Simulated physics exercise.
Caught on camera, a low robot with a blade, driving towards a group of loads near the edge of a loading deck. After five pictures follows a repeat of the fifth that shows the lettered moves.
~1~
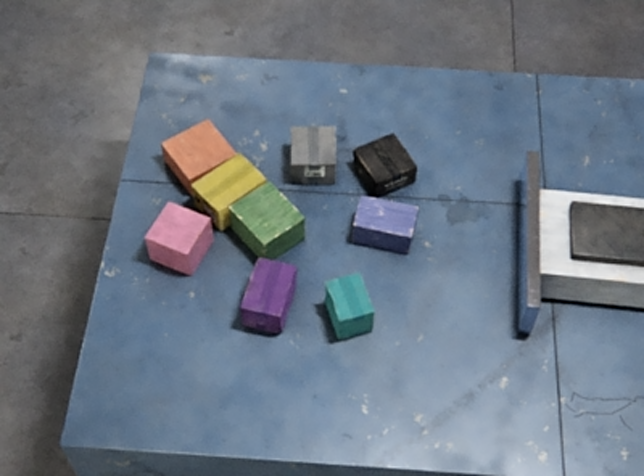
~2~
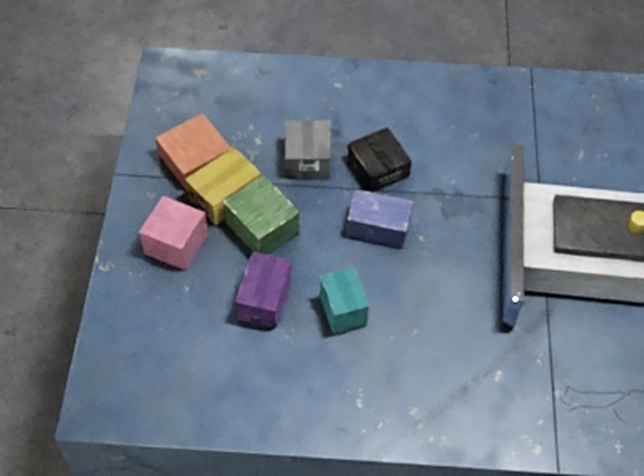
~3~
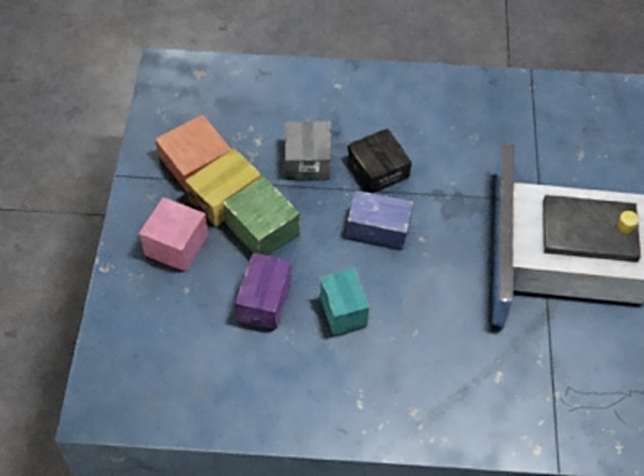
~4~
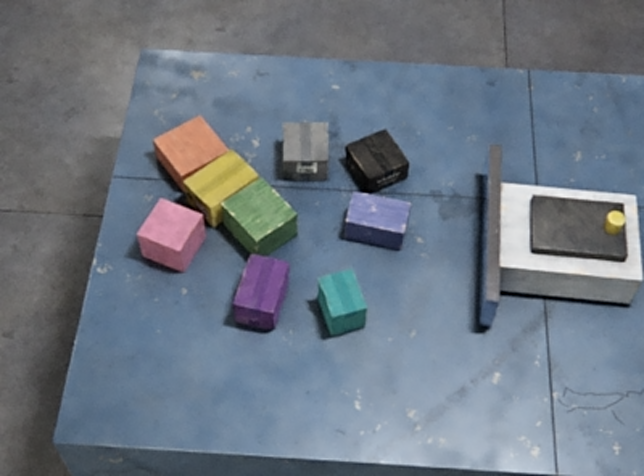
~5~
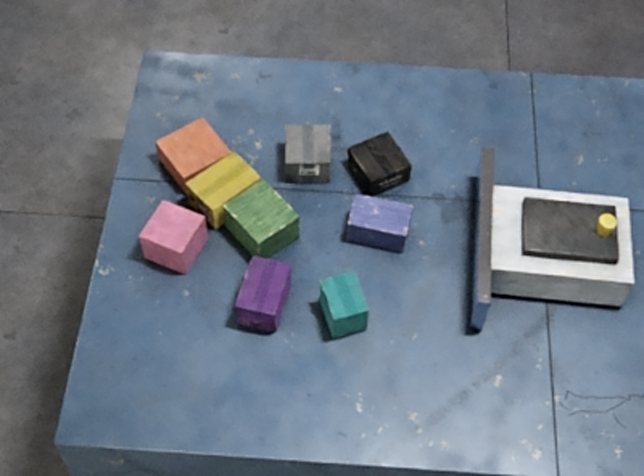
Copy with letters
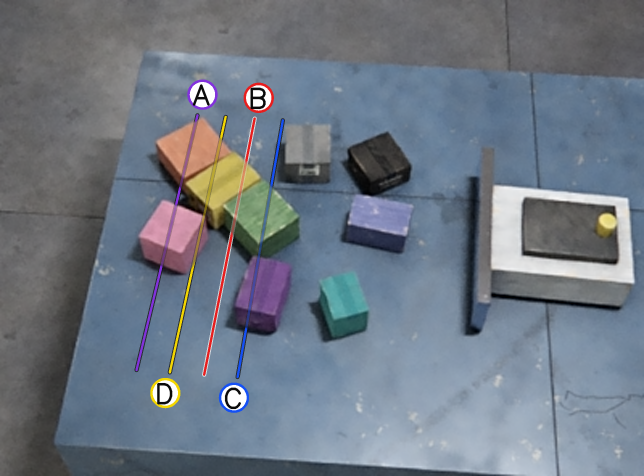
The clip opens on a blue deck with nine coloured blocks grouped at the left and a low white robot partly in view at the right, its upright blade facing them. The robot edges a short way left, bringing its dark top and yellow knob into view, while the blocks stay put.
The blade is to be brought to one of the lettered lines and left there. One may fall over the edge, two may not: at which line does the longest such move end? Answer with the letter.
D is the last line within the limit.
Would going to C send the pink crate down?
By then, no.
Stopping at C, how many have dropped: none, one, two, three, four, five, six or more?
In all, none.
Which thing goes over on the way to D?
The pink crate.
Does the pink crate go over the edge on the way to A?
By then, yes.
On the copy, A at (170, 232); B at (232, 236); C at (262, 238); D at (200, 234).
On D. First, robot (458, 222); black box (353, 156); blue crate (345, 224).
Then, robot (355, 216); pink crate (134, 250); orange crate (189, 151).
Finally, robot (276, 211); pink crate over the edge; green crate (111, 240); one fallen.
By contrast, A drops two; B is within the limit but short; C is within the limit but short.
